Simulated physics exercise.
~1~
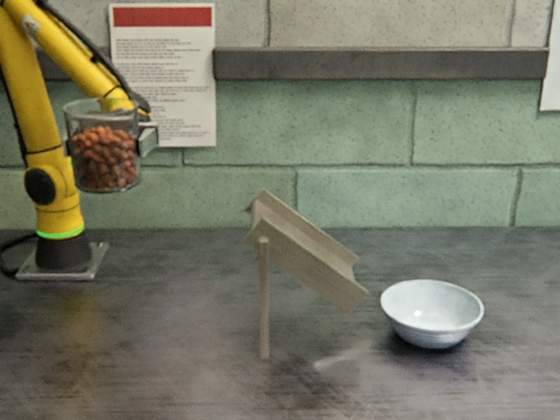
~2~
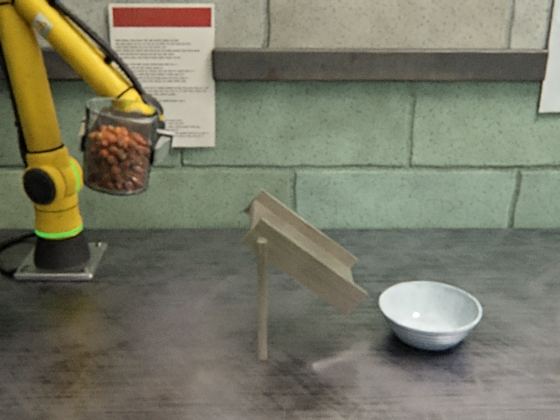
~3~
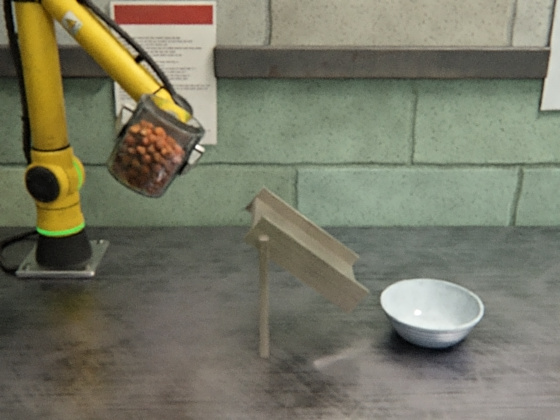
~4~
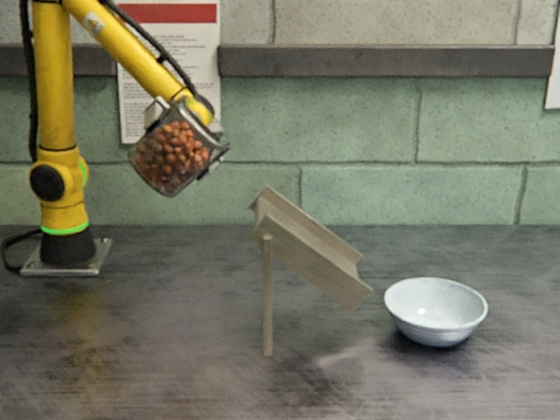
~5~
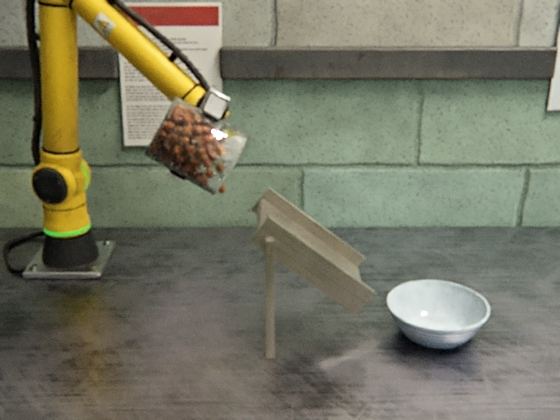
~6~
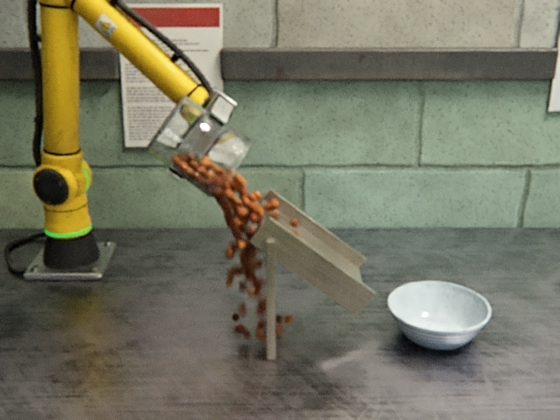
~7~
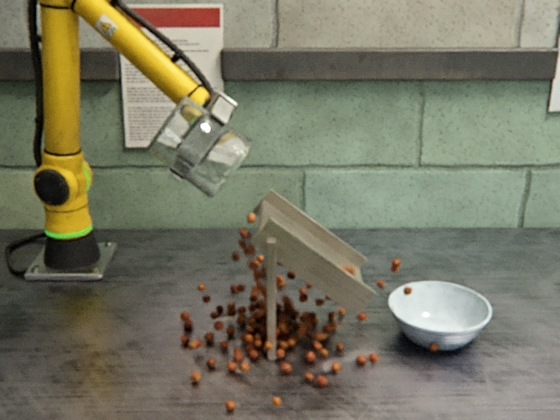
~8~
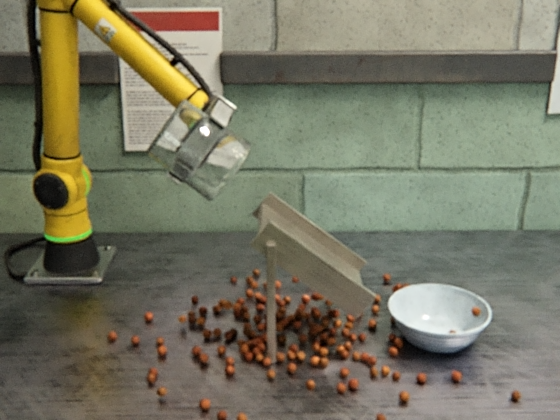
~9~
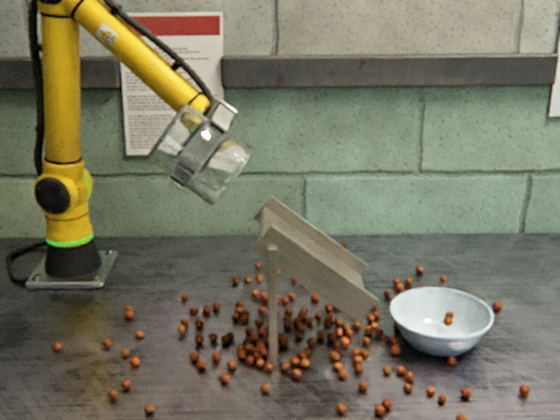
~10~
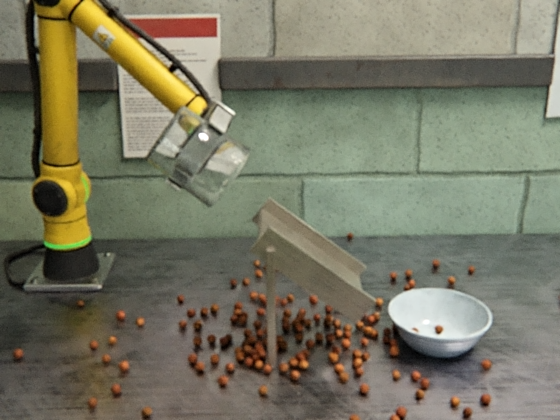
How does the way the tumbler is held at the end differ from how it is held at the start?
At the start the arm holds the tumbler upright and full of nuts. By the end it is tipped upside down, with its mouth slanting down to the right.
